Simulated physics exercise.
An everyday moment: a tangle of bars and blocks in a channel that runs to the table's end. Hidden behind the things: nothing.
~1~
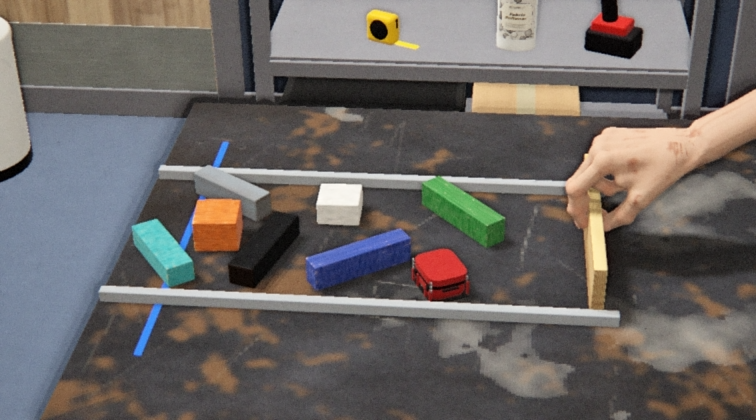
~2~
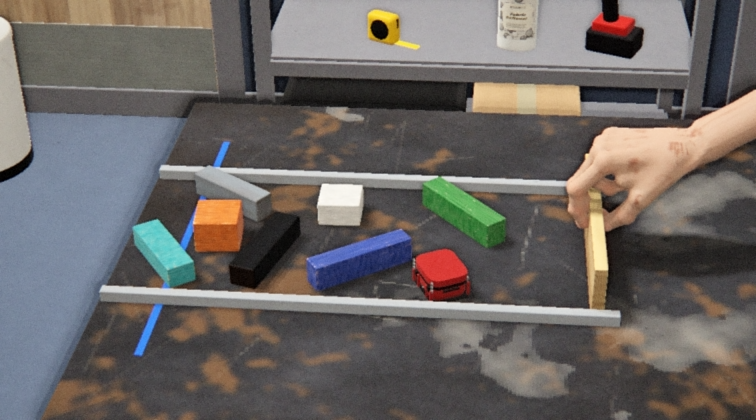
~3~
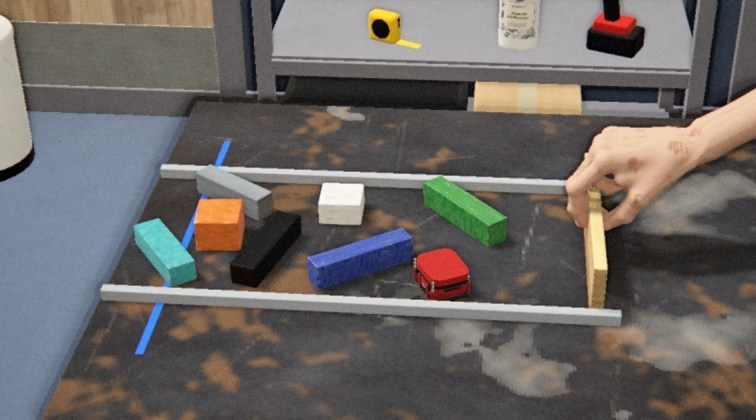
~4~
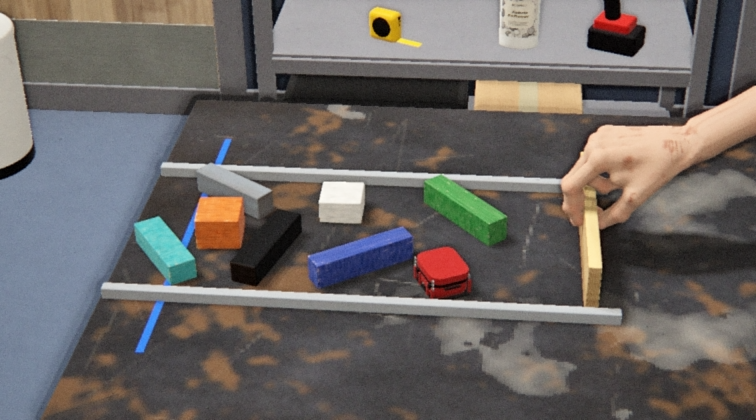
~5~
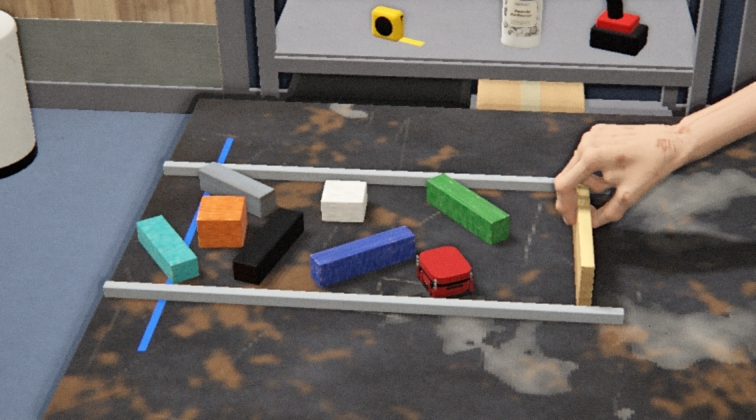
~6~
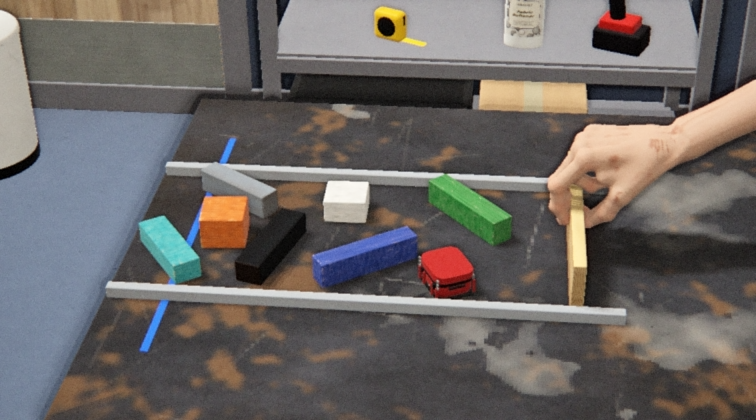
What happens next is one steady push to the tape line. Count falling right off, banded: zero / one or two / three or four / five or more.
Seems three or four of them come crashing down.
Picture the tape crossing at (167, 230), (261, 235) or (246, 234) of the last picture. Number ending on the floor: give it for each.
Floor tally per try: 6 / 0 / 1.
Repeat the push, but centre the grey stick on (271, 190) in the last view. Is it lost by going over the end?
It topples off.
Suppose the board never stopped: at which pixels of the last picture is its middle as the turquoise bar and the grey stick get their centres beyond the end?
The middle is at (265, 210) when it's the turquoise bar, and at (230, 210) when it's the grey stick.
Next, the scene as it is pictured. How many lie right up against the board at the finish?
At rest, 2 are in contact.
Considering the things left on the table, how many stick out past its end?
The total comes out at 2.
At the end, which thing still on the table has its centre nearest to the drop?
The blue bar.
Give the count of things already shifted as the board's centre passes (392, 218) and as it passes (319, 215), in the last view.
Respectively 3 and 7.
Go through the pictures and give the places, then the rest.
Turquoise bar (163, 253); orange block (218, 225); grey stick (233, 193); board (593, 230); tape (187, 235), in the first picture.
Orange block (219, 226); white block (341, 205), in the second picture.
Grey stick (234, 193); green bar (464, 210), in the third picture.
Turquoise bar (165, 250); black stick (267, 247), in the fourth picture.
Orange block (222, 222); blue bar (363, 256), in the fifth picture.
Turquoise bar (170, 249); orange block (225, 222); grey stick (239, 190); board (575, 227); tape (194, 231), in the sixth picture.
Soon after, none off yet; turquoise bar at rest near (170, 249); orange block at rest near (225, 222); grey stick at rest near (239, 190).
Then, none off yet; turquoise bar tipped a little near (113, 244); orange block moved about its own width near (157, 214); grey stick moved about its own width near (166, 184).
At rest, the number that fall off is three or four; fallen, black stick, grey stick, orange block and turquoise bar.
